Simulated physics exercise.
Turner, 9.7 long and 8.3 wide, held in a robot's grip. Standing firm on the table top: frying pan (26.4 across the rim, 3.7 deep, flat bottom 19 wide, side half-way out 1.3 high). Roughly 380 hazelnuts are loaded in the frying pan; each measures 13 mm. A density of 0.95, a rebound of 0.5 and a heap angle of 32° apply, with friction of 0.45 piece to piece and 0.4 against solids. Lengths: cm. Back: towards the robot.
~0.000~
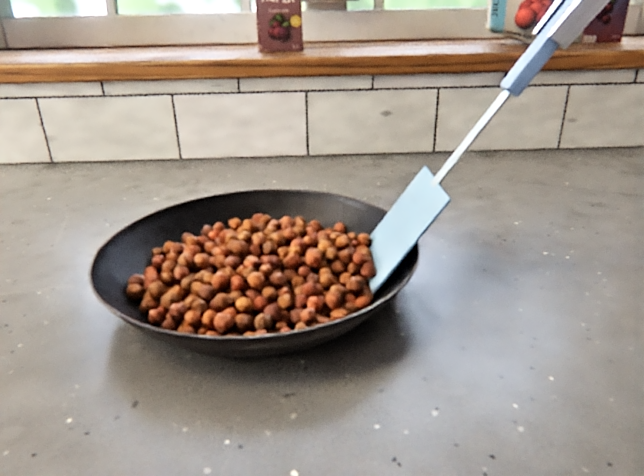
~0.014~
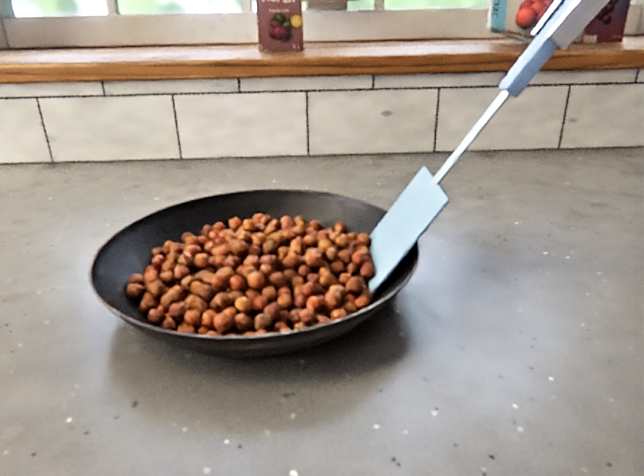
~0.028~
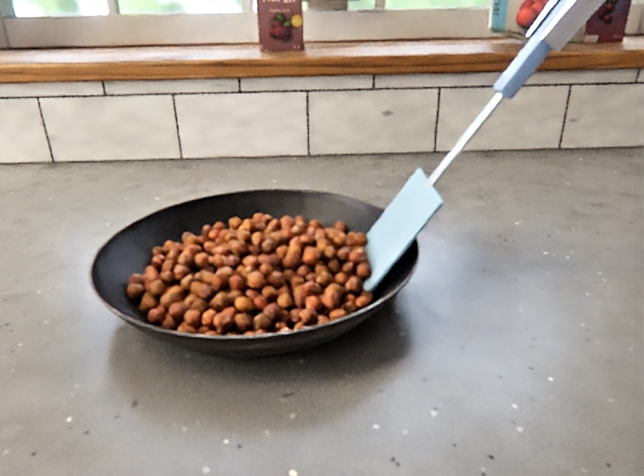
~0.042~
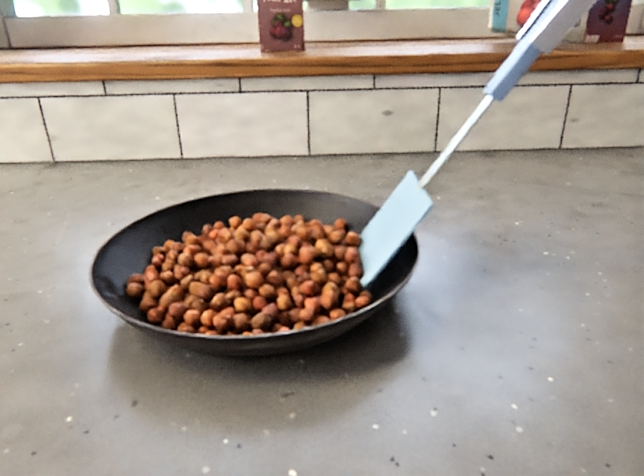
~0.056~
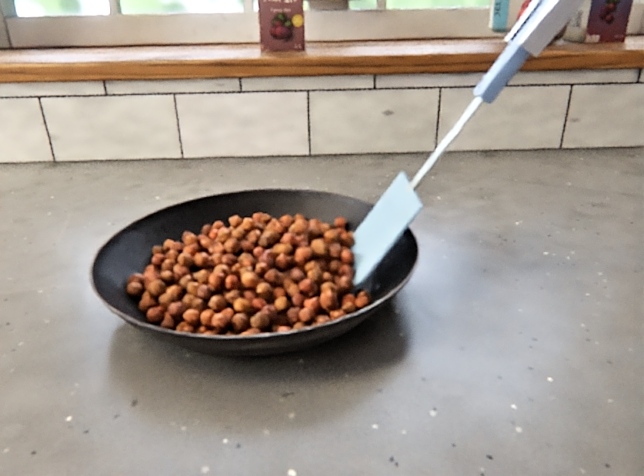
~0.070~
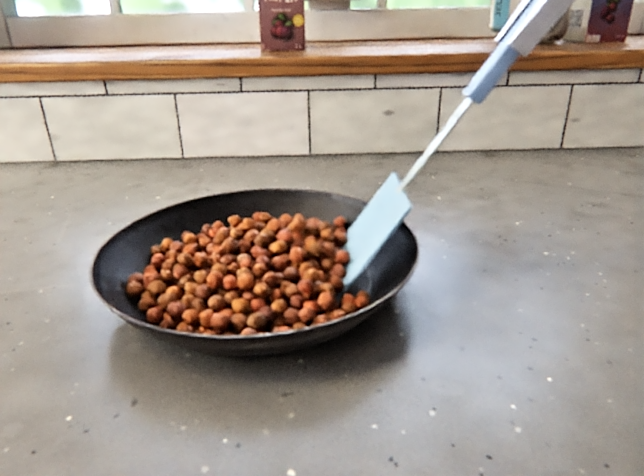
A grey speckled countertop is seen from slightly above, with white tiles, a wooden sill and a window behind. A black frying pan heaped with reddish-brown hazelnuts sits left of centre, a pale blue turner slanting into its right side and small cartons on the sill. The turner slides slowly a short way left against the nuts, which barely shift, while the pan and camera stay still.
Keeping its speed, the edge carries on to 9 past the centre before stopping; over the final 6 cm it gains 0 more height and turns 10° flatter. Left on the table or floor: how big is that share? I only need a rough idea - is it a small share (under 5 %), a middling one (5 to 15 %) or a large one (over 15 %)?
A middling one, 5 to 15 %.
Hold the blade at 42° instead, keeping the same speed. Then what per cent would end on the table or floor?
5 %.
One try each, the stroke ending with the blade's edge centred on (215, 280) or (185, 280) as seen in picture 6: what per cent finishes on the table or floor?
Respectively about 0 and 5 percent end on the table or floor.
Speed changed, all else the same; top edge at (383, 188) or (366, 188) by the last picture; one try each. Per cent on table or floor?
That comes to some 15 and some 25 percent, in that order.
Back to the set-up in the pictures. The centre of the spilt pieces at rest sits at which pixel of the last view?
Roughly at (76, 272) in the final view.
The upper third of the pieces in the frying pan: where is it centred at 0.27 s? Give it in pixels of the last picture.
It is centred close to (191, 248).
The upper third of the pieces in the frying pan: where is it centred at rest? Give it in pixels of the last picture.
It is centred near (158, 246) in the last view.
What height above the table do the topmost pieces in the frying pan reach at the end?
Roughly 6.0 centimetres.
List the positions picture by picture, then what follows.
Turner top edge at (437, 181), sloping 55°; upper third of the load around (264, 259), from x 135 to 370, top at y 220; 384 in the frying pan, in the first frame.
Turner top edge at (436, 182), sloping 55°; upper third of the load around (265, 260), from x 135 to 370, top at y 220, in the second frame.
Turner top edge at (431, 183), sloping 55°; upper third of the load around (264, 260), from x 135 to 365, top at y 220, in the third frame.
Turner top edge at (422, 186), sloping 55°; upper third of the load around (267, 258), from x 135 to 365, top at y 220, in the fourth frame.
Turner top edge at (412, 187), sloping 55°; upper third of the load around (268, 257), from x 135 to 365, top at y 220, in the fifth frame.
Turner top edge at (402, 188), sloping 55°; upper third of the load around (266, 258), from x 135 to 365, top at y 220; 384 in the frying pan, in the sixth frame.
By 0.17 s, sloping 55°, highest piece 5 above the table; 384 in the frying pan.
By 0.27 s, sloping 52°, highest piece 6 above the table; 384 in the frying pan.
By 0.52 s, sloping 45°, highest piece 6 above the table; 352 in the frying pan, 32 on the table or floor.
By 1.58 s, sloping 45°, highest piece 6 above the table; 349 in the frying pan, 35 on the table or floor.
Final count, 349 in the frying pan, 35 on the table or floor. That is 9 % on the table or floor.
